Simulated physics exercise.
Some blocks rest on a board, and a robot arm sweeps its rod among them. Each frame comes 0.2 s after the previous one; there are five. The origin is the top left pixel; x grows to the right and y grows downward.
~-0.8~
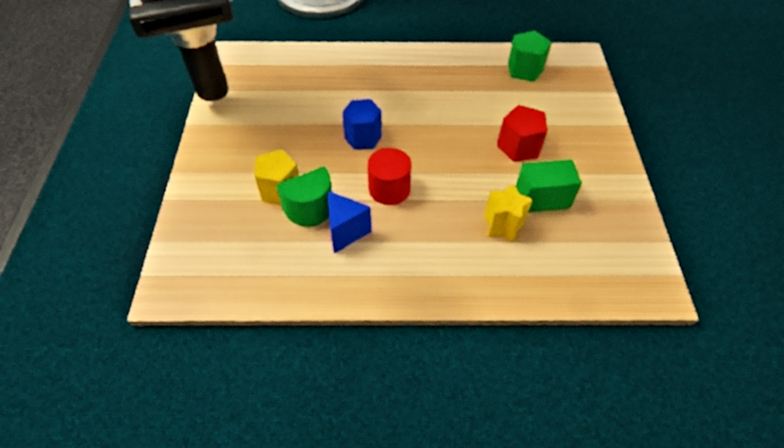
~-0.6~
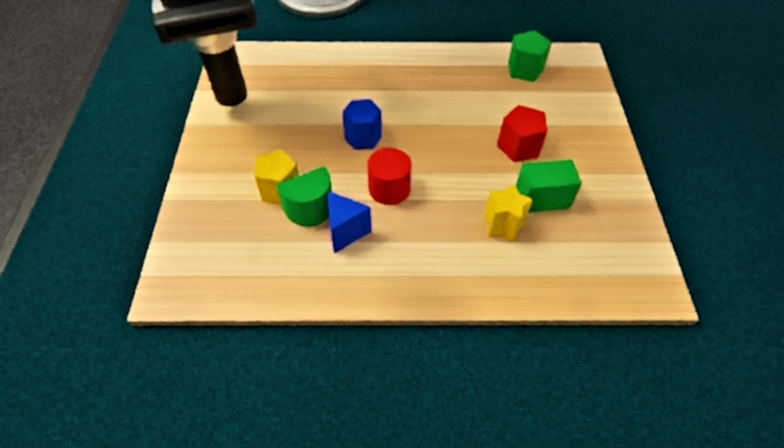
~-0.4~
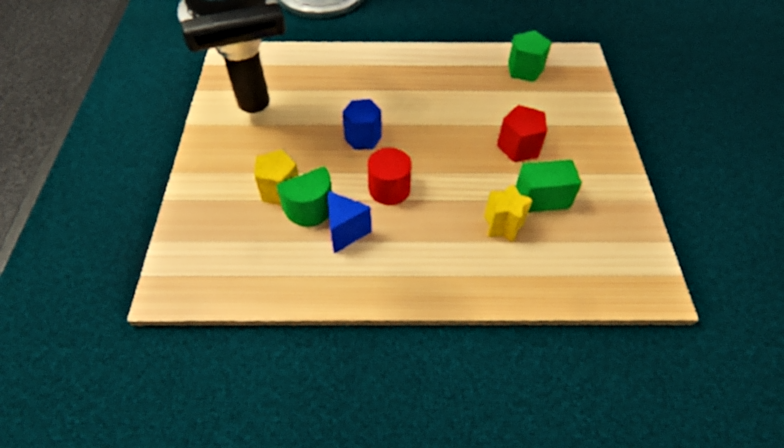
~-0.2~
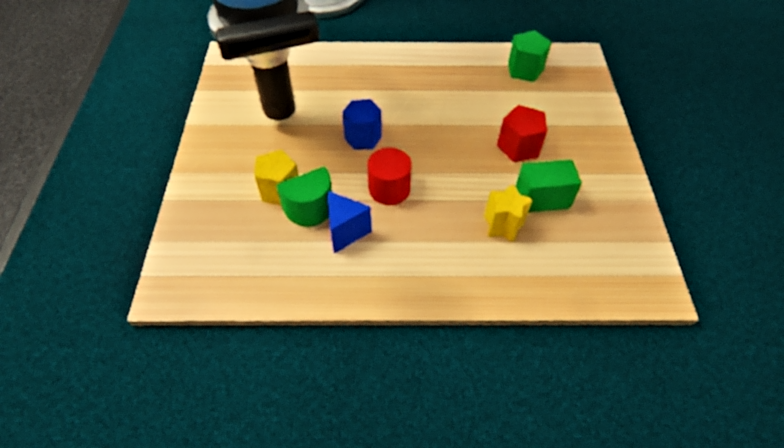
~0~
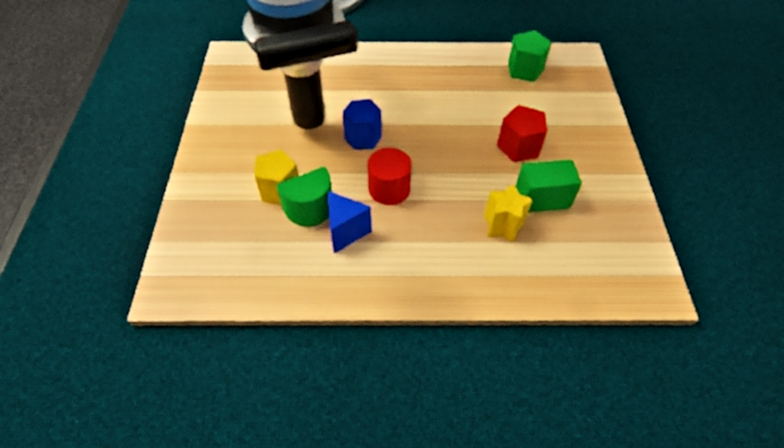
A robot arm's black rod starts near the upper left corner of a wooden board and glides steadily right and slightly downward. It passes above the yellow block and comes close to the left side of the blue hexagonal block, while the scattered red, green, blue and yellow blocks all stay still.
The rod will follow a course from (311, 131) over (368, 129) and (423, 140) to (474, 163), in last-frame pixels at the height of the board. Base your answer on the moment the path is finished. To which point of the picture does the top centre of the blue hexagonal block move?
The middle of its upper face should be somewhere near (514, 147).
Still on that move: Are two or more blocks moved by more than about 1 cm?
I expect not.
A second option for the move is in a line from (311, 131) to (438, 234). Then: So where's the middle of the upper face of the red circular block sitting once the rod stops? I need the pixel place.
In the picture, it is at (486, 213).
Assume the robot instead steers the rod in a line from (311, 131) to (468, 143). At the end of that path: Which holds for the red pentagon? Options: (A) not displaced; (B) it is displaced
The correct letter is B.
On the path given first. One third of the way, rod at (369, 117); blue hexagonal block at (400, 115), turned 20° clockwise.
Two thirds of the way, rod at (424, 128); blue hexagonal block at (457, 128), turned 30° clockwise.
At the end, rod at (476, 151); blue hexagonal block at (514, 147); red pentagon unmoved.
